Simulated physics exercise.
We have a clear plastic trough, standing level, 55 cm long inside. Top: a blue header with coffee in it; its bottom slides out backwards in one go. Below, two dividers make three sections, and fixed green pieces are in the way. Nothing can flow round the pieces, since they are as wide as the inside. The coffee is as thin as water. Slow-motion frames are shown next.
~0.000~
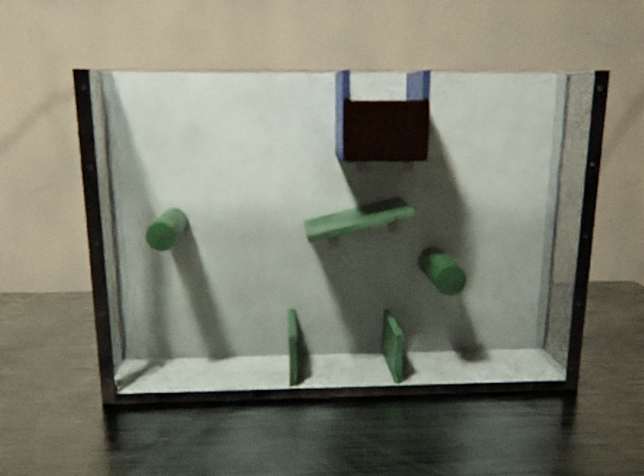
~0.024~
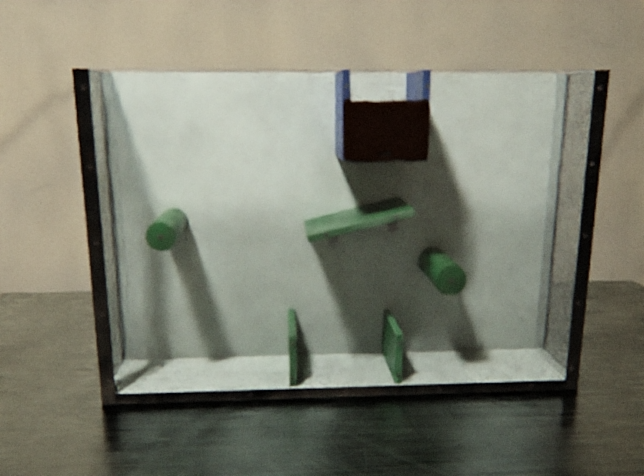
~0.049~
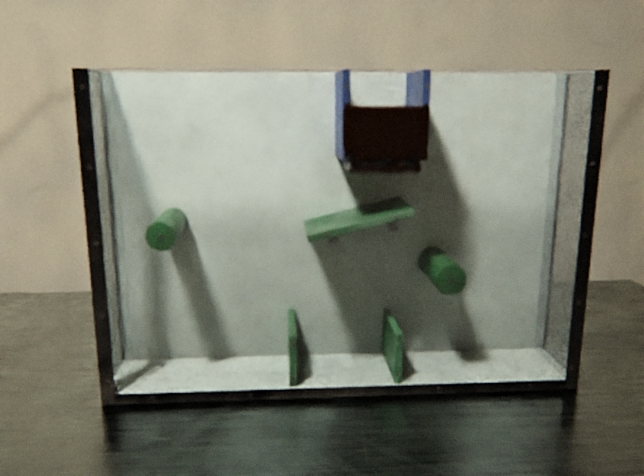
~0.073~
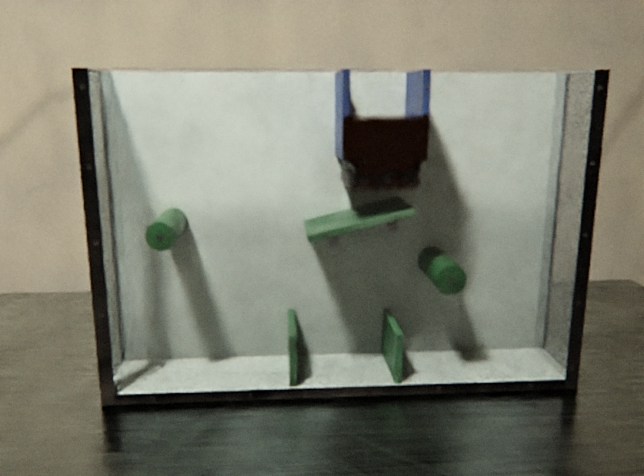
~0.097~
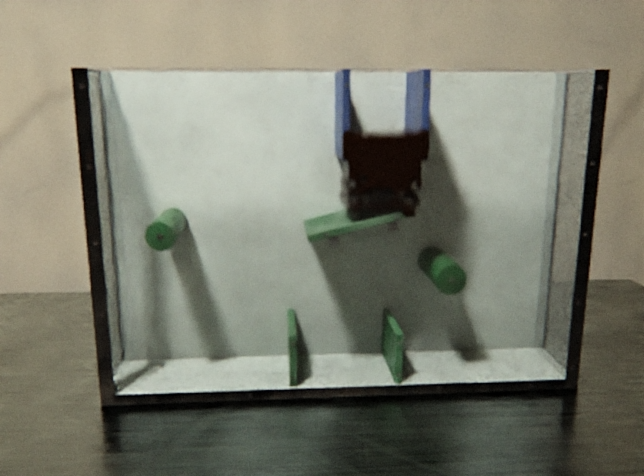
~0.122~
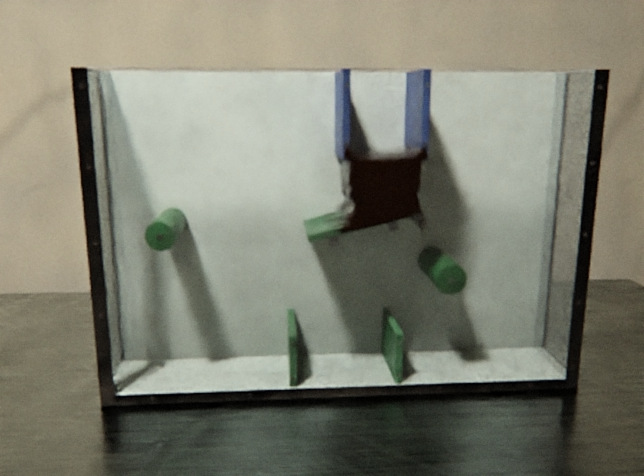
Dark brown liquid drops out of a blue-sided header at the upper right of centre in a clear, dark-edged trough, seen from the front by a still camera on a dark table against a beige wall. Below are a tilted green plank, green cylinders to left and right, and two upright green dividers on the floor. The liquid sinks as a ragged-edged block, leaves the header, and spreads over the plank's right part.
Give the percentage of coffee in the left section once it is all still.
I would say 65 per cent sits in the left section.
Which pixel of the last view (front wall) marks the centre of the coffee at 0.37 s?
Centre of mass, last view: Approx. (333, 322).
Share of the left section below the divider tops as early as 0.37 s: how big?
Near 36 in a hundred.
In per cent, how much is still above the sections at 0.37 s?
Share: Around 40 per cent.
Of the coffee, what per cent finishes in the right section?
It winds up at close to 32 %, more or less.
Then, 0.22 s in, 3 per cent is down, the largest part in the right section.
Then, 0.37 s in, 62 per cent is down, the largest part in the left section.
Then, 0.71 s in, 96 per cent is down, the largest part in the left section.
Finally, the split from left to right is 65, 3 and 32 per cent.
